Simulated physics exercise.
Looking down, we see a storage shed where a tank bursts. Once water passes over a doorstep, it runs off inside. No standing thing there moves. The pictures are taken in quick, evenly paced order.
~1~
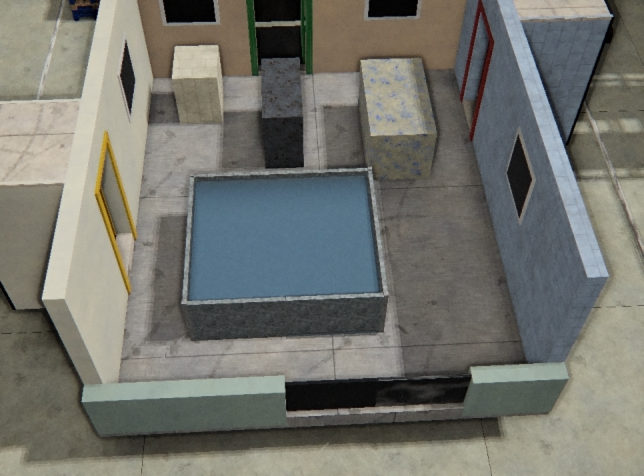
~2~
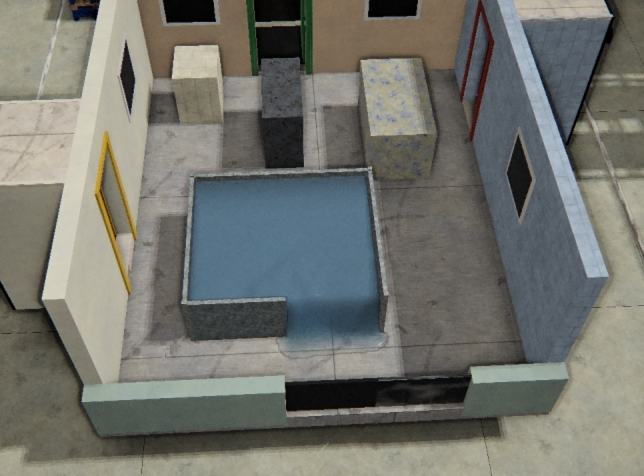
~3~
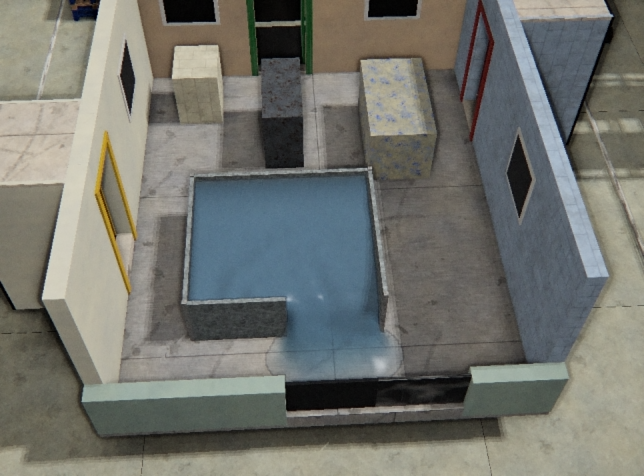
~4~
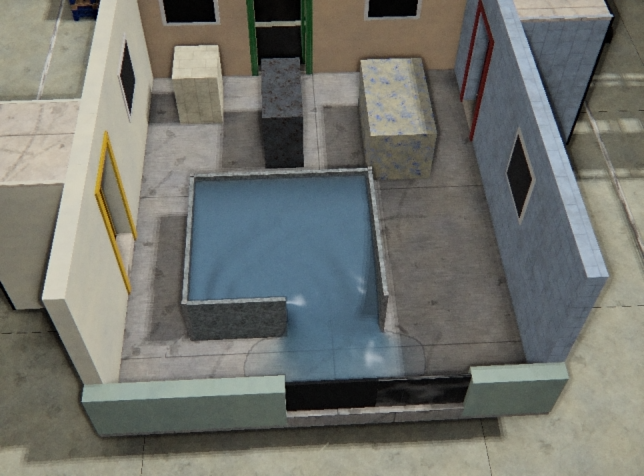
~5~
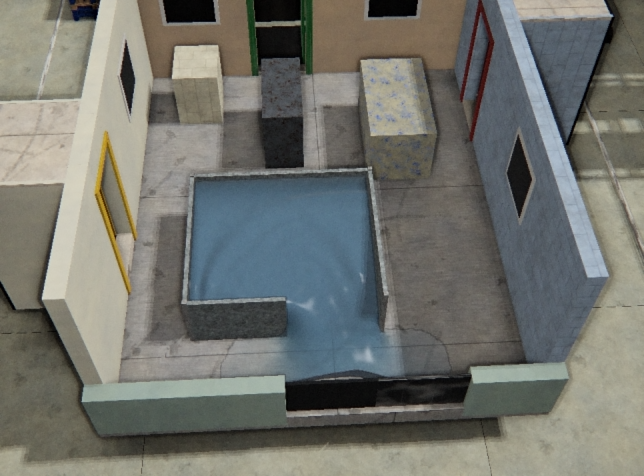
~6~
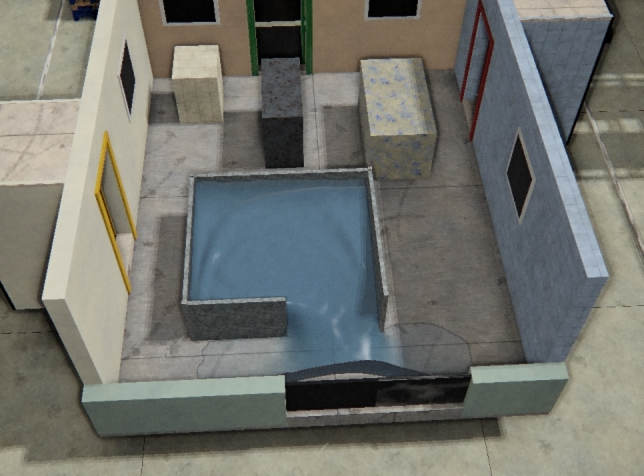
Blue water pours through a gap in a square tank's front wall and spreads across the floor.
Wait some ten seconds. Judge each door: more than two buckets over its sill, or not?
Yellow door - two buckets or less; red door - over two buckets; green door - over two buckets.
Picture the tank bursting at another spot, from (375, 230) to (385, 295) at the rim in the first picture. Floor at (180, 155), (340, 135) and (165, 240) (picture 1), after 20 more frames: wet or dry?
As listed: Dry, no water, no water.
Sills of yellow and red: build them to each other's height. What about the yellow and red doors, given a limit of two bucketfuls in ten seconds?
Logged: Yellow crosses the threshold; red stays inside the limit.
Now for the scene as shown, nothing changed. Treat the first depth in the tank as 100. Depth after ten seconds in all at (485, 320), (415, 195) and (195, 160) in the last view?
Readings in order: Around 14, 18 and 14 %.
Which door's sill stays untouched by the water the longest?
The green one.
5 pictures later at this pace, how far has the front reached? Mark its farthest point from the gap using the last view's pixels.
The front's farthest point is close to (116, 409).
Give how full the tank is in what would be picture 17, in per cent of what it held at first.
I'd put it at some 56 per cent.
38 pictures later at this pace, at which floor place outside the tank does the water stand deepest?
It should be deepest at about (173, 80).
A moment on, water covers 25 % of the floor; the yellow door not reached, the red door not reached, the green door not reached.
Next, water covers 40 % of the floor; the yellow door wet at the sill, nothing in, the red door not reached, the green door not reached.
Then, water covers 75 % of the floor; the yellow door wet at the sill, nothing in, the red door wet at the sill, nothing in, the green door not reached.
Later, water covers 100 % of the floor; the yellow door wet at the sill, nothing in, the red door under two buckets in, the green door over two buckets in.
In the end, water covers 100 % of the floor; the yellow door wet at the sill, nothing in, the red door over two buckets in, the green door far over two buckets in.
